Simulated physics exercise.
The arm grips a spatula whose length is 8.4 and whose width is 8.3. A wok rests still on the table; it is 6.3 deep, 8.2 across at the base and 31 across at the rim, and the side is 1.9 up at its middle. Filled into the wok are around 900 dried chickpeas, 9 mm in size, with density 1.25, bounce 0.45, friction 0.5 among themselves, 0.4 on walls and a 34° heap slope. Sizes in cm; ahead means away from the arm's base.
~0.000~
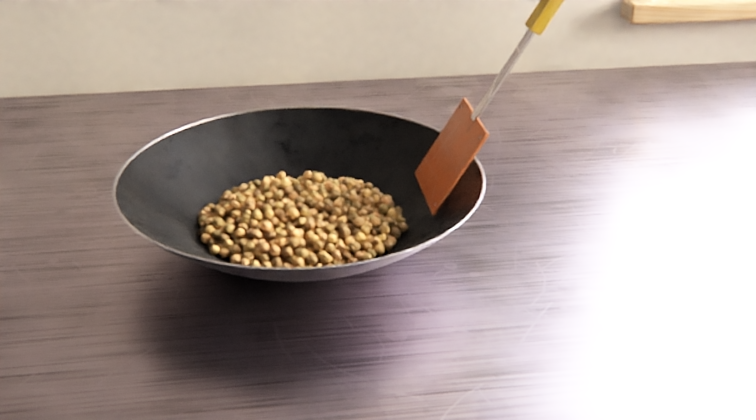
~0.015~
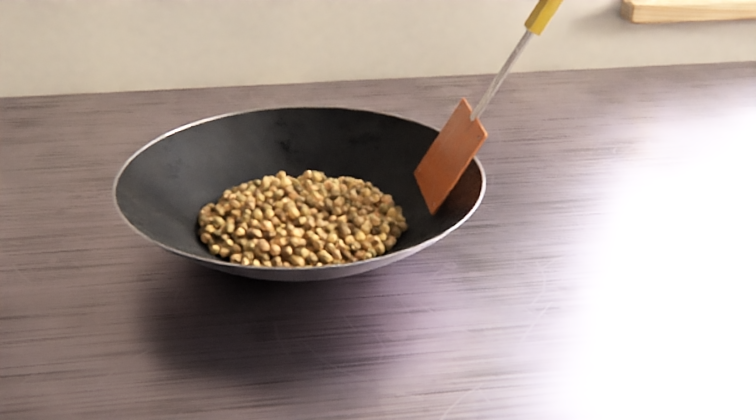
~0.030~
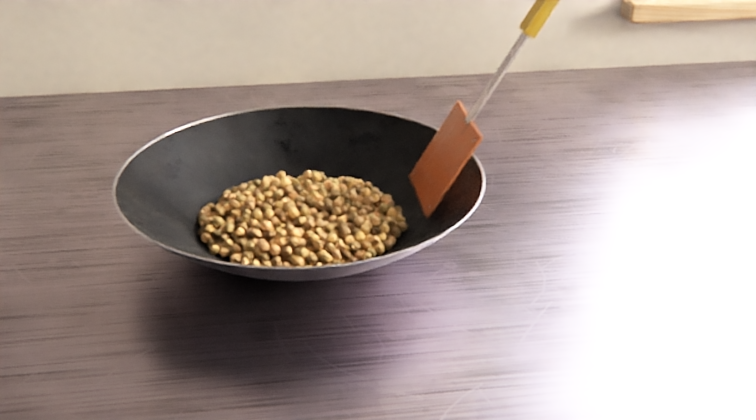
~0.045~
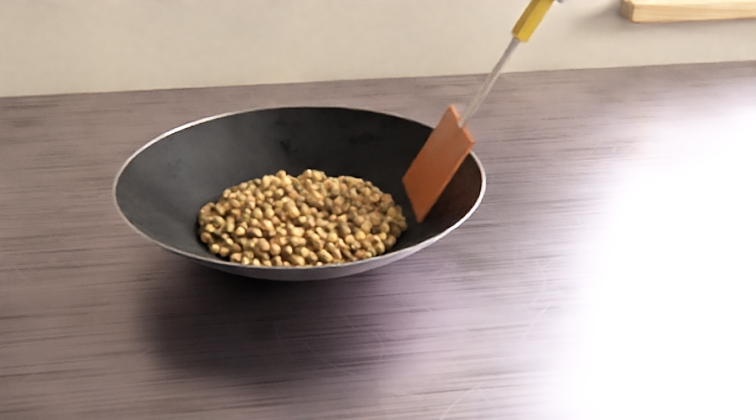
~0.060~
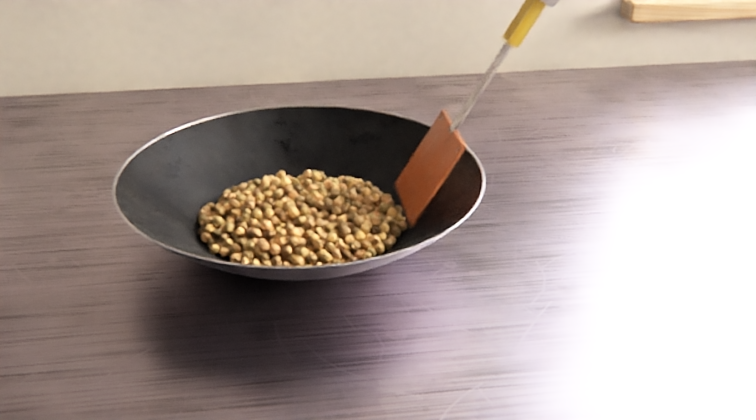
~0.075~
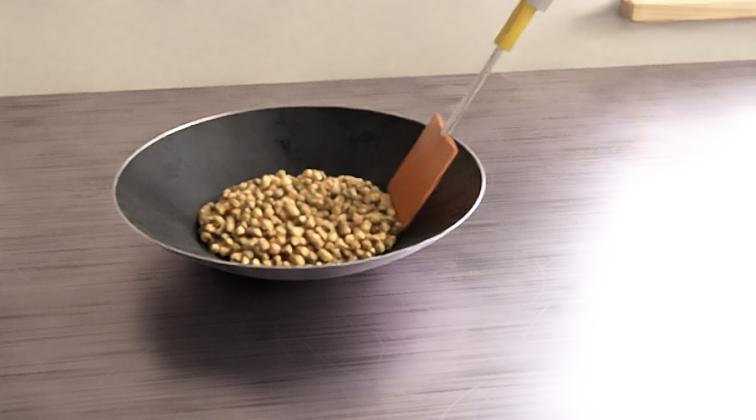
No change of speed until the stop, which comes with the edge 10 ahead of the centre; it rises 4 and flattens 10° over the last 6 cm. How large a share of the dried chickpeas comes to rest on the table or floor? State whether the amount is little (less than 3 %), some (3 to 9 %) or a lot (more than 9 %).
The amount is some, 3 to 9 %.
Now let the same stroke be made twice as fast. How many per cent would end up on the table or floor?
Estimated result: Some 30 %.
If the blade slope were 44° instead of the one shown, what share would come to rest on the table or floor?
5 %.
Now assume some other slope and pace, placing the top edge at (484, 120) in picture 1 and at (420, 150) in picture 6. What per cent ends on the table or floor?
About 30 per cent.
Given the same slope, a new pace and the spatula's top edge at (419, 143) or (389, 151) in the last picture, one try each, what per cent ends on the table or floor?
About 30 and 40 per cent.
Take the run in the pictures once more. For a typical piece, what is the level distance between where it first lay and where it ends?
About 5 cm.
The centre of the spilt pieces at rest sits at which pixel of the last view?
Near pixel (46, 262).
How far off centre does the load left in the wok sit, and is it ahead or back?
Ahead, by around 5.0 cm.
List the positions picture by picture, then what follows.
In the first picture, the spatula top edge at (476, 115), sloping 59°; upper third of the load around (300, 211), from x 200 to 405, top at y 175; 900 in the wok.
In the second picture, the spatula top edge at (475, 115), sloping 59°; upper third of the load around (300, 211), from x 200 to 400, top at y 175.
In the third picture, the spatula top edge at (470, 118), sloping 59°; upper third of the load around (300, 210), from x 200 to 400, top at y 175.
In the fourth picture, the spatula top edge at (462, 123), sloping 59°; upper third of the load around (300, 210), from x 200 to 400, top at y 175.
In the fifth picture, the spatula top edge at (454, 127), sloping 59°; upper third of the load around (300, 210), from x 200 to 400, top at y 175.
In the sixth picture, the spatula top edge at (446, 131), sloping 59°; upper third of the load around (300, 210), from x 200 to 400, top at y 175; 900 in the wok.
After 0.23 s, sloping 59°, highest piece 5 above the table; 900 in the wok.
After 0.38 s, sloping 56°, highest piece 7 above the table; 899 in the wok, 1 on the blade or in flight.
After 0.65 s, sloping 49°, highest piece 7 above the table; 854 in the wok, 37 on the table or floor, 9 on the blade or in flight.
After 1.70 s, sloping 49°, highest piece 7 above the table; 854 in the wok, 46 on the table or floor.
In the end, 854 in the wok, 46 on the table or floor. That is 5 % on the table or floor.
